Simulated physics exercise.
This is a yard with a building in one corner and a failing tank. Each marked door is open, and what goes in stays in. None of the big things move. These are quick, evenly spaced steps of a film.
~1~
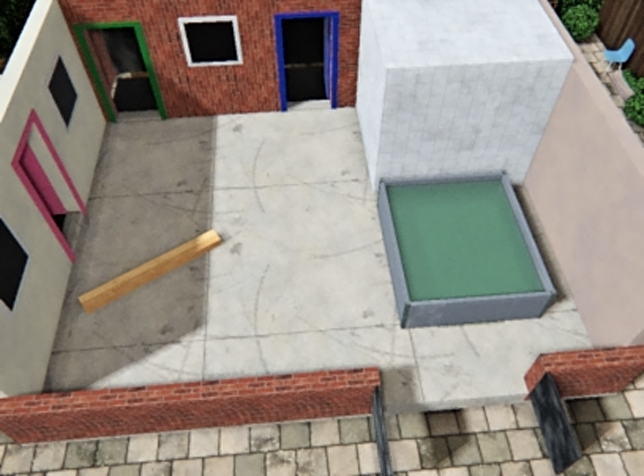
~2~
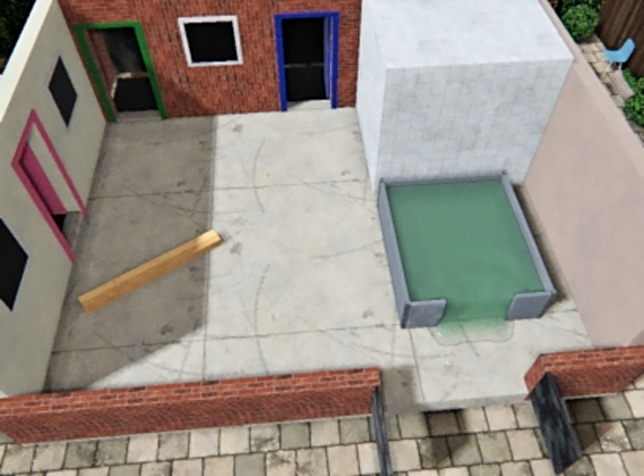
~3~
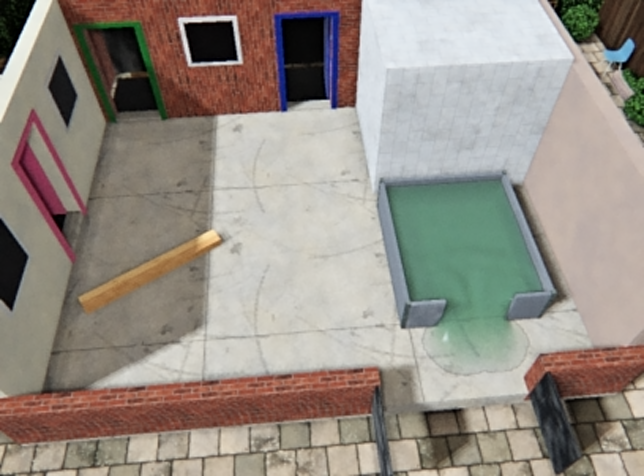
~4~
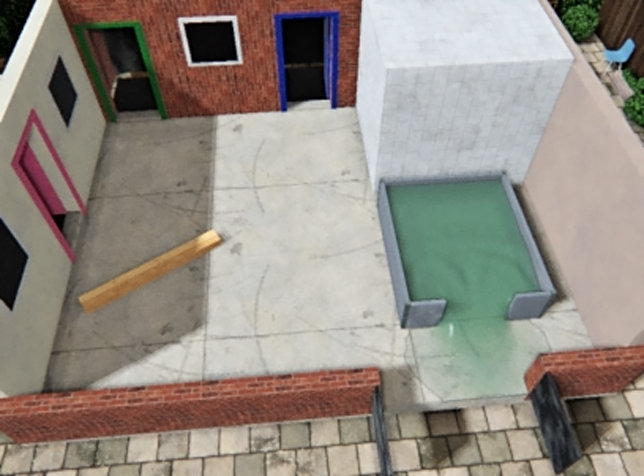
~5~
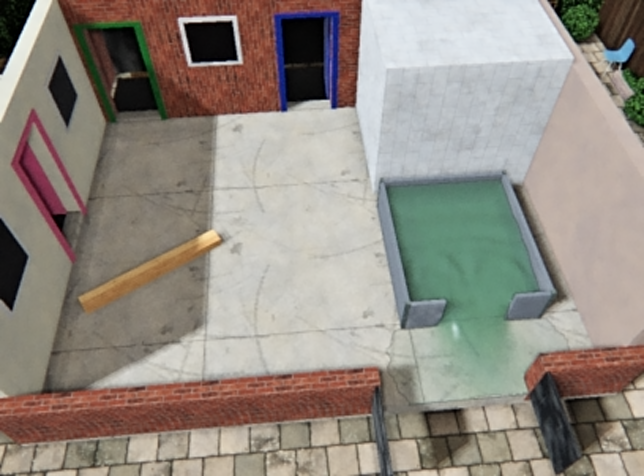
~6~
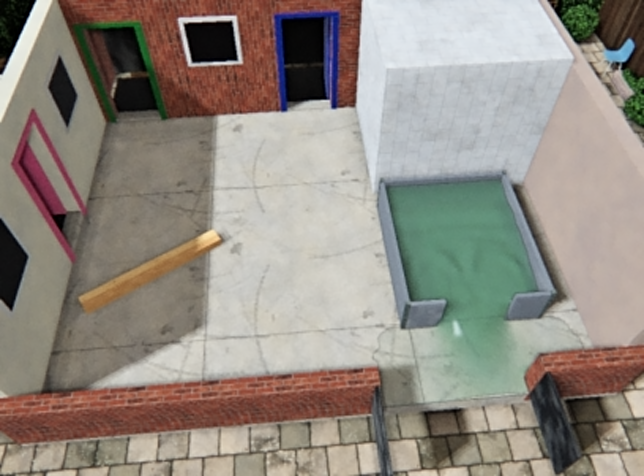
In a walled yard, green water pours through a gap in a tank and spreads forward.
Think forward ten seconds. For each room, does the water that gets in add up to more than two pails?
Result: I expect the blue door to stop at two buckets or less; I expect the pink door to stop at two buckets or less; I expect the green door to stop at two buckets or less.
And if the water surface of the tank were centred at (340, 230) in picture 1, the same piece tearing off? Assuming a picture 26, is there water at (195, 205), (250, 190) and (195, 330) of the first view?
Spot by spot, in the order asked: Untouched, untouched, swamped.
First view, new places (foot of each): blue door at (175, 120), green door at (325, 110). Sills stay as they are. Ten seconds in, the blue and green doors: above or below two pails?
I'd expect the blue door remains short of it, and the green door remains short of it too.
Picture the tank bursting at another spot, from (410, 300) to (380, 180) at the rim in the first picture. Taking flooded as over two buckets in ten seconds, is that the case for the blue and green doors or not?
Outcome: Blue door overshoots; green door overshoots.
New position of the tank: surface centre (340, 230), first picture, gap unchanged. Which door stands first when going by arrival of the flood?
My pick is the pink one.
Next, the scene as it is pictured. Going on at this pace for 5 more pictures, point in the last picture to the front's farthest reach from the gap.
Close to (332, 393).
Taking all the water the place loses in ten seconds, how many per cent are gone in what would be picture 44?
By then, close to 80 % of it.
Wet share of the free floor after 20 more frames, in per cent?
It should be close to 10 %.
A moment on, water covers 5 % of the floor; the blue door not reached, the pink door not reached, the green door not reached.
Next, water covers 10 % of the floor; the blue door not reached, the pink door not reached, the green door not reached.
Then, water covers 10 % of the floor; the blue door not reached, the pink door not reached, the green door not reached.
Later, water covers 15 % of the floor; the blue door not reached, the pink door not reached, the green door not reached.
In the end, water covers 15 % of the floor; the blue door not reached, the pink door not reached, the green door not reached.
